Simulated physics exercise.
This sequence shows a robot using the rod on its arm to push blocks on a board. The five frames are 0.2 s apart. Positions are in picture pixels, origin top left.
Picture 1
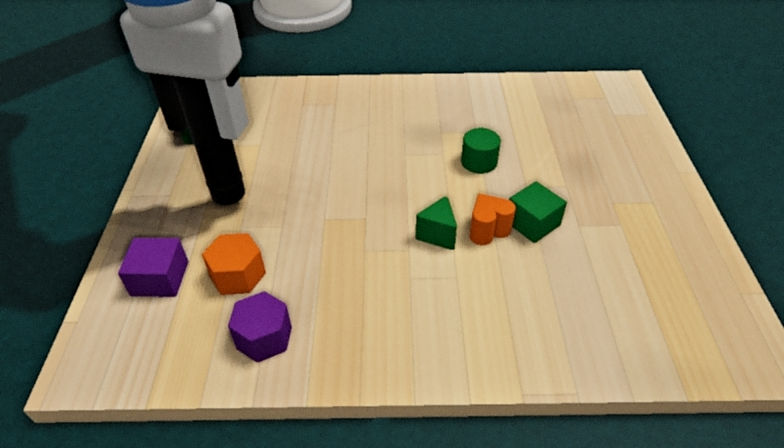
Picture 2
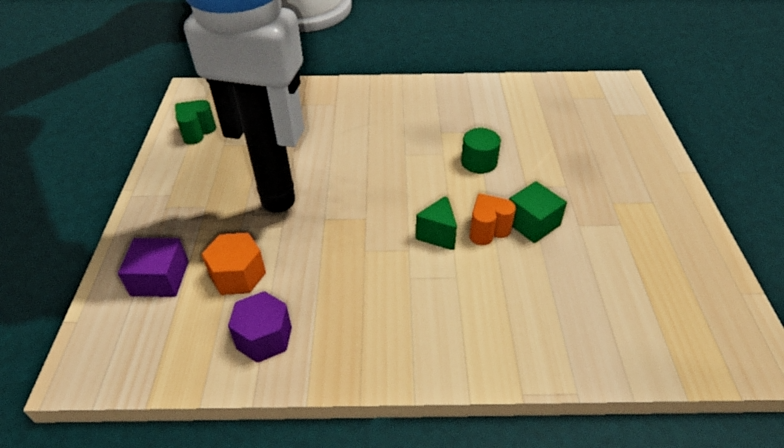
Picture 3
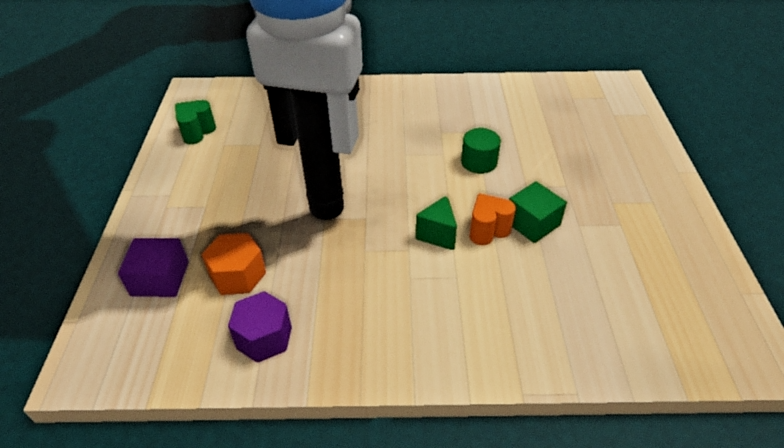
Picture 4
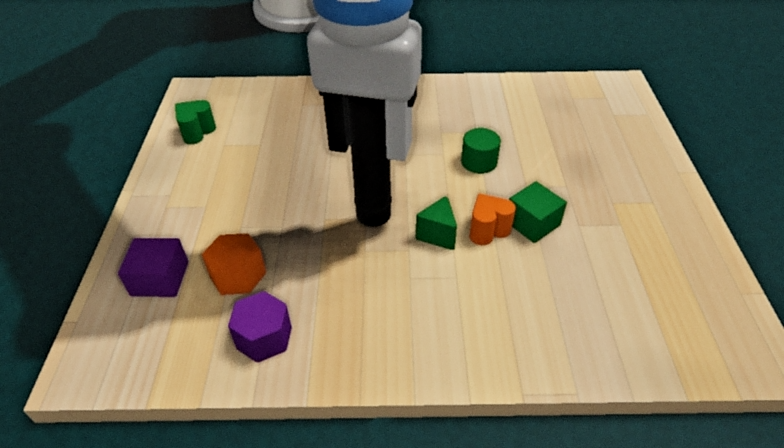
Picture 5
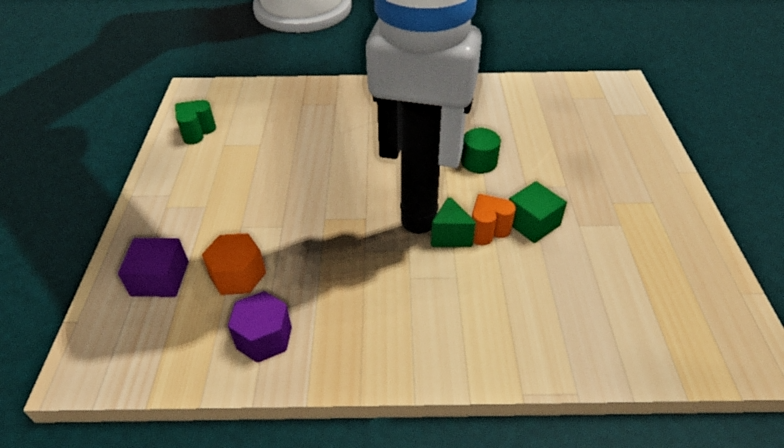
In this clip, a robot arm moves its black rod rightward across a wooden board scattered with purple, orange and green blocks, then nudges the green triangular block a short way right, up against the orange heart-shaped block.
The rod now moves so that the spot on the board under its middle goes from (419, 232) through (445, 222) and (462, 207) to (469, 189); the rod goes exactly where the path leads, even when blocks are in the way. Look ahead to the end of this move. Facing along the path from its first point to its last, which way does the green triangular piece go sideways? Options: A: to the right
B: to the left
A: To the right.
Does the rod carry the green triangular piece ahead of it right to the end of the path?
It seems not.
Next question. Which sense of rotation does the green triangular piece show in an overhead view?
From above, it looks like the green triangular piece goes clockwise.
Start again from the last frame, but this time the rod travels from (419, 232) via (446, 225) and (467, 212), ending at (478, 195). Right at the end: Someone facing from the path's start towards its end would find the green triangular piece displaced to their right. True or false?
True
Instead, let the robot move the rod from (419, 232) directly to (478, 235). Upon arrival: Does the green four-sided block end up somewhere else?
I expect so.
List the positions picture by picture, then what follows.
The first frame shows lower end of the rod at (229, 195), tops of blocks, green triangular piece at (440, 212), green disc at (482, 138), orange heart block at (492, 207).
The second frame shows rod at (279, 202), blocks as before.
The third frame shows rod at (327, 209), blocks as before.
The fourth frame shows rod at (374, 216), blocks as before.
The fifth frame shows rod at (419, 222), green triangular piece at (453, 213), green disc at (482, 138), orange heart block at (492, 207).
The first path, step by step. Halfway along, rod at (456, 205); green triangular piece at (469, 217), turned 25° clockwise; orange heart block at (498, 210), turned 25° anticlockwise.
At the end, rod at (471, 179); green triangular piece at (469, 217), turned 25° clockwise; green disc not moved; orange heart block at (498, 210), turned 25° anticlockwise.
